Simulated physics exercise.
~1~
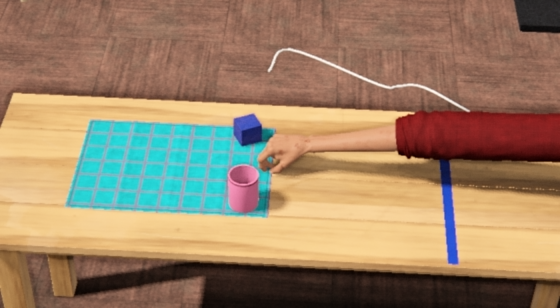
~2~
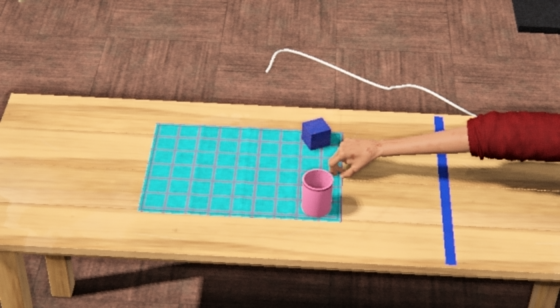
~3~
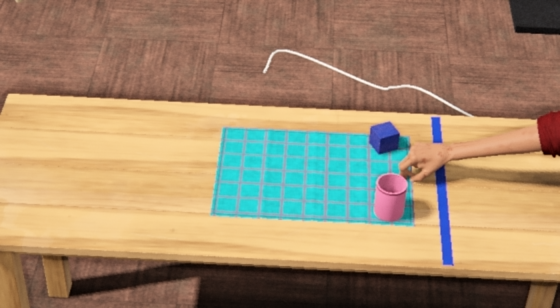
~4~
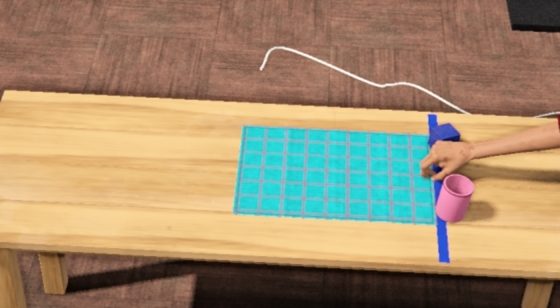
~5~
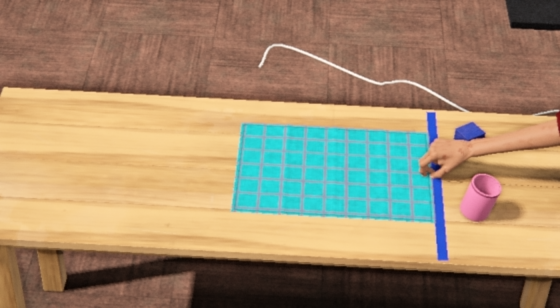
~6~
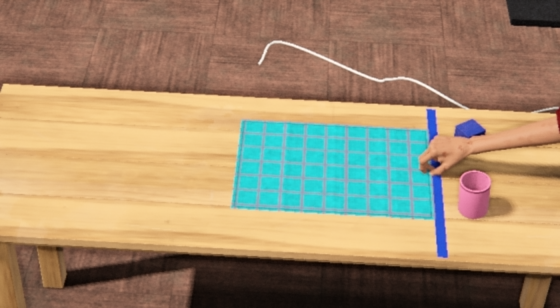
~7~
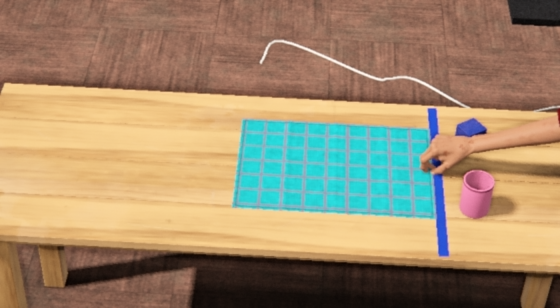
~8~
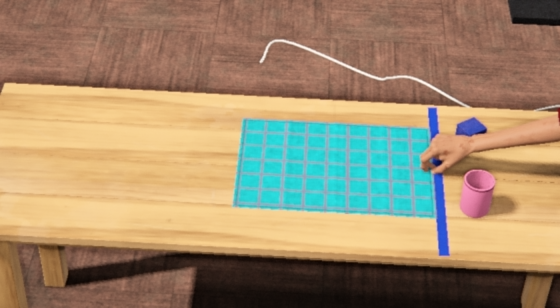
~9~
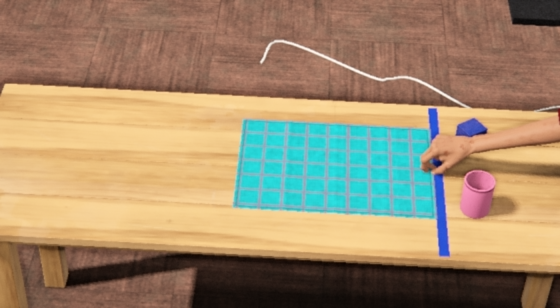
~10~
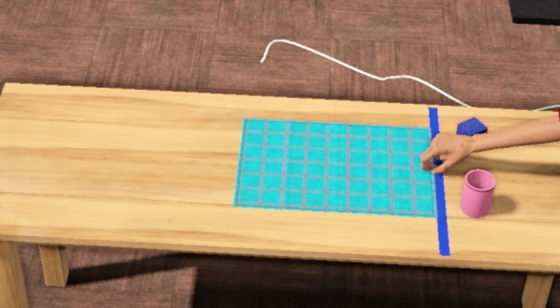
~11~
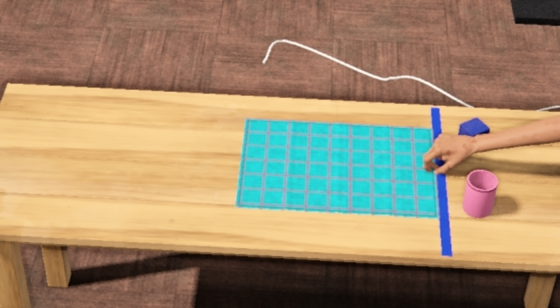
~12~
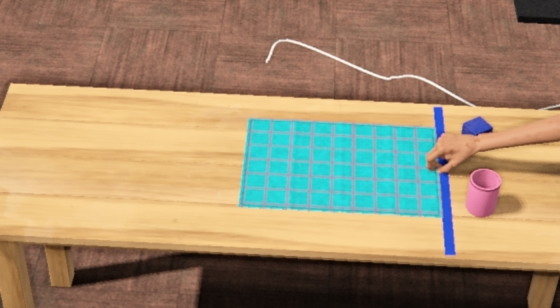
A light wooden table on a brown floor is seen from above at an angle, through a slightly swaying view. A turquoise runner with a grid pattern lies on the left, carrying a blue block and a pink mug near its right edge, while a blue tape line crosses the table farther right. A red-sleeved arm draws the runner rightward, and both objects ride along. The cloth stops at the tape, but the block and mug slide off its front edge. The mug tilts briefly, then settles upright beyond the tape, with the block resting behind the hand.
